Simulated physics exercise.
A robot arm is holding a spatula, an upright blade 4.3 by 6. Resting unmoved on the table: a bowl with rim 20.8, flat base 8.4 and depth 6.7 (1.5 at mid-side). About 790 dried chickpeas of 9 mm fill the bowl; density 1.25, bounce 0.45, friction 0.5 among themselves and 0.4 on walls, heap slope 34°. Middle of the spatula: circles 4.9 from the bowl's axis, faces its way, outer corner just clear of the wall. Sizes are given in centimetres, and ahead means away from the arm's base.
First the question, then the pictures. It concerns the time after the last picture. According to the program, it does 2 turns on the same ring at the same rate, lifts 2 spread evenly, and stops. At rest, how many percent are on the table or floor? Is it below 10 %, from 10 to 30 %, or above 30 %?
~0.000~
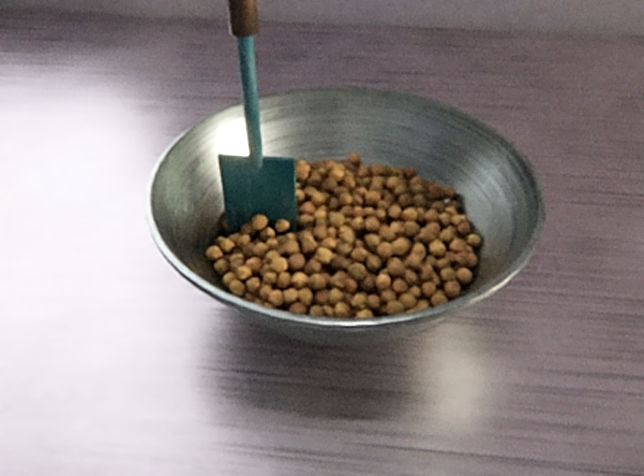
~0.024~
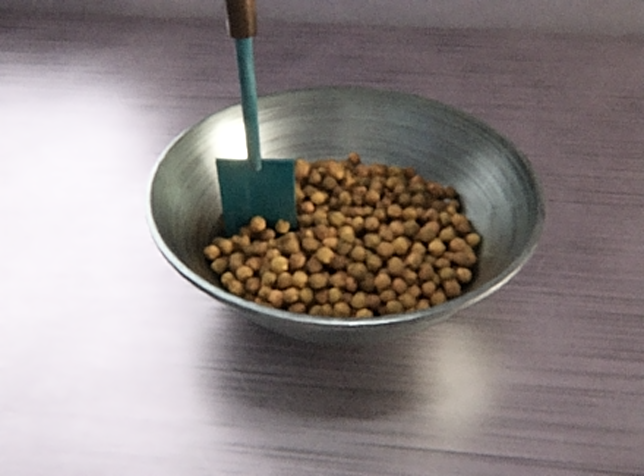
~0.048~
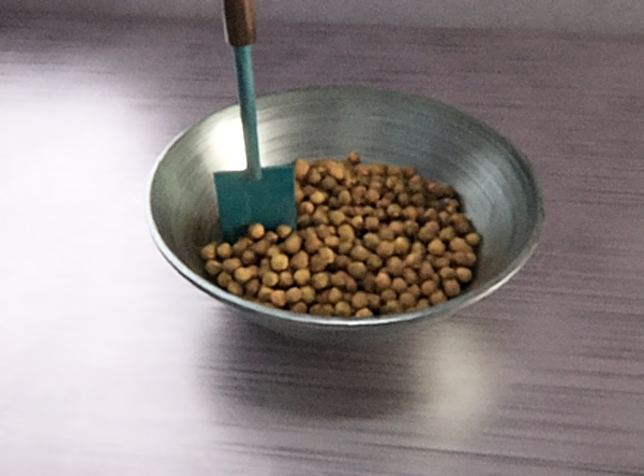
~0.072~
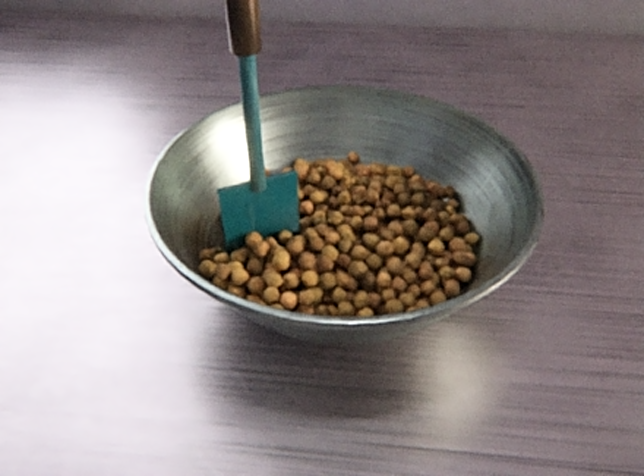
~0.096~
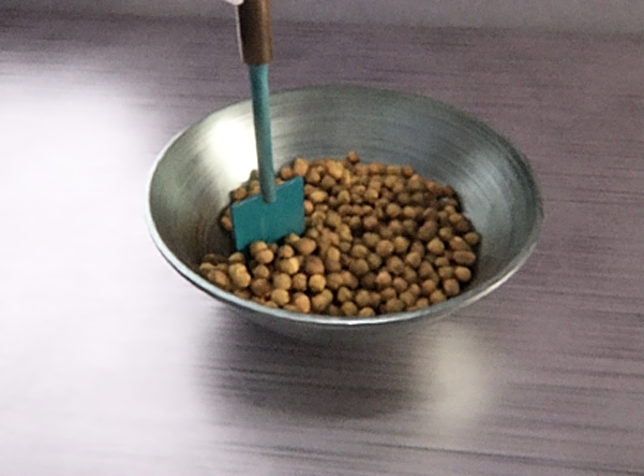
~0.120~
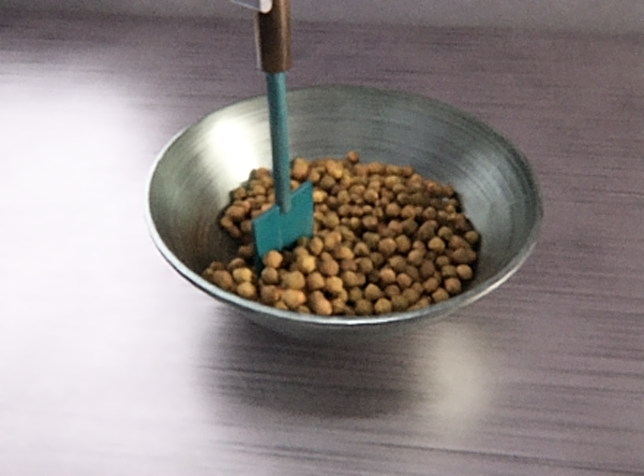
Below 10 %.
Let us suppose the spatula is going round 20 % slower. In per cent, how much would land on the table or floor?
Near 0 in a hundred, it would be.
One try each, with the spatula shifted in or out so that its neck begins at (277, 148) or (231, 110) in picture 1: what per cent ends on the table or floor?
About 0 and 0 per cent.
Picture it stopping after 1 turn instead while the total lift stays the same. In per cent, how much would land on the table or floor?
It would be around 5 percent.
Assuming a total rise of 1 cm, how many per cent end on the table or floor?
About 5 percent.
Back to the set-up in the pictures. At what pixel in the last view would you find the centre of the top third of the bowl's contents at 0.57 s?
About (266, 172) in the last picture.
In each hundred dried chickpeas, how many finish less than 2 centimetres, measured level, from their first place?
Near 30 % of the pieces.
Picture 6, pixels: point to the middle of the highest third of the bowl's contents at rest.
Roughly pixel (340, 222).
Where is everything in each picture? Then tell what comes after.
In the first frame, spatula neck at (254, 133), 0° round; upper third of the load around (353, 230), from x 215 to 475, top at y 160; 786 in the bowl.
In the second frame, spatula neck at (252, 136), 4° round; upper third of the load around (348, 233), from x 215 to 475, top at y 160.
In the third frame, spatula neck at (251, 145), 16° round; upper third of the load around (347, 235), from x 210 to 475, top at y 160.
In the fourth frame, spatula neck at (256, 156), 30° round; upper third of the load around (341, 240), from x 210 to 470, top at y 160.
In the fifth frame, spatula neck at (266, 167), 44° round; upper third of the load around (339, 245), from x 210 to 470, top at y 160.
In the sixth frame, spatula neck at (281, 176), 58° round; upper third of the load around (340, 252), from x 210 to 470, top at y 155; 786 in the bowl.
After 0.57 s, 318° round, highest piece 8 above the table; 766 in the bowl, 17 on the table or floor, 3 in flight or on the tool.
After 1.02 s, 218° round, highest piece 7 above the table; 762 in the bowl, 24 on the table or floor.
After 1.45 s, 0° round, highest piece 5 above the table; 761 in the bowl, 25 on the table or floor.
After 2.15 s, 0° round, highest piece 5 above the table; 761 in the bowl, 25 on the table or floor.
At rest, 761 in the bowl, 25 on the table or floor. That is 3 % on the table or floor.
